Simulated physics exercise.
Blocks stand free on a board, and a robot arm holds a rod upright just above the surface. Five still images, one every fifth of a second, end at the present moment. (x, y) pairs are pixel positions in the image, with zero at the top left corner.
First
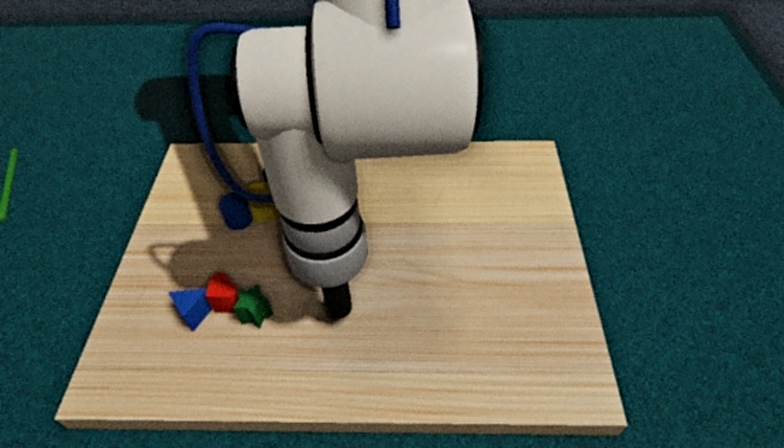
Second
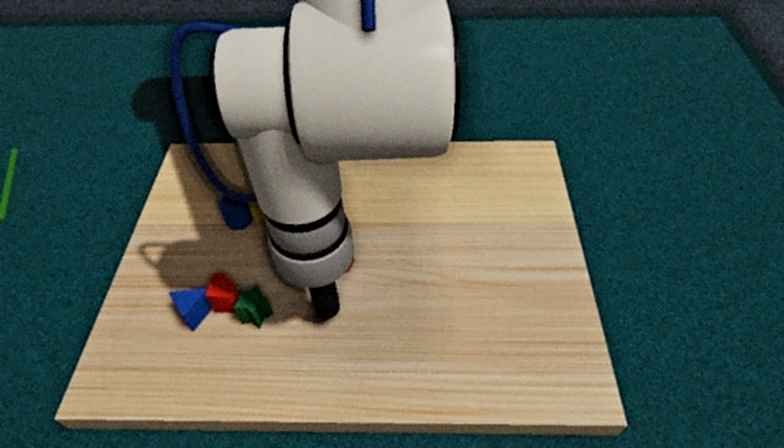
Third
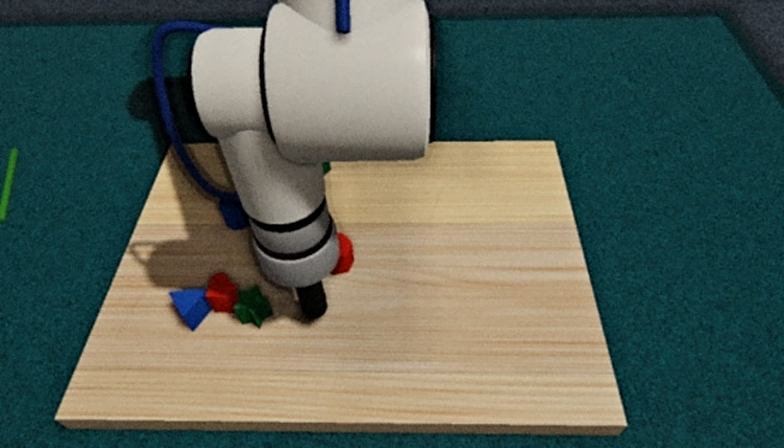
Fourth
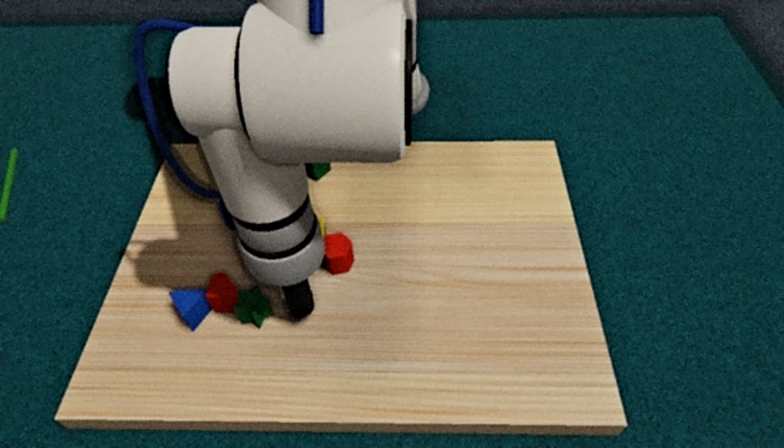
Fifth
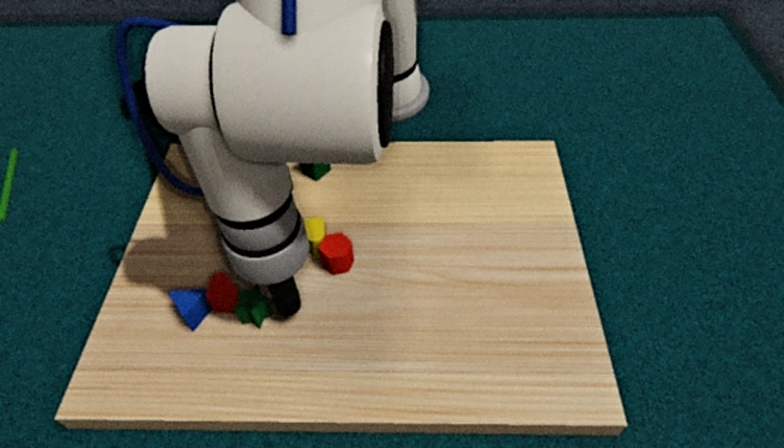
At the start, a robot arm holds a dark rod over a wooden board, to the right of a blue, a red and a green block. The arm shifts steadily left, hiding a blue cylinder and uncovering other blocks behind it, until the rod is close beside the unmoved green star-shaped block.
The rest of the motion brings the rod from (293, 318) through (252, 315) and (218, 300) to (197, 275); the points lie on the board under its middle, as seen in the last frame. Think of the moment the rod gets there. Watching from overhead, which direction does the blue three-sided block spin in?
It goes anticlockwise.
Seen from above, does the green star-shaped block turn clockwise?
No.
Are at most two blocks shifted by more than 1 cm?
No.
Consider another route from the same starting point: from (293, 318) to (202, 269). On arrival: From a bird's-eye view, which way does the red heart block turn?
Looking down on the board, it turns clockwise.
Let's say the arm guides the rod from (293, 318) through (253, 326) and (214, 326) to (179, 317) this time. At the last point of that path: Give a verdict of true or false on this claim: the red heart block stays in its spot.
False.
The first path, step by step. One third of the way, rod (246, 303); blue three-sided block (178, 294), turned 50° anticlockwise; red heart block (202, 280), turned 55° clockwise; green star-shaped block (220, 296), turned 25° anticlockwise.
Two thirds of the way, rod (212, 288); blue three-sided block (152, 296), turned 65° anticlockwise; red heart block (176, 274), turned 105° clockwise; green star-shaped block (185, 291), turned 55° anticlockwise.
At the end, rod (191, 263); blue three-sided block (142, 296), turned 90° anticlockwise; red heart block (156, 271), turned 90° clockwise; green star-shaped block (175, 280), turned 95° anticlockwise; red hexagonal block in place.
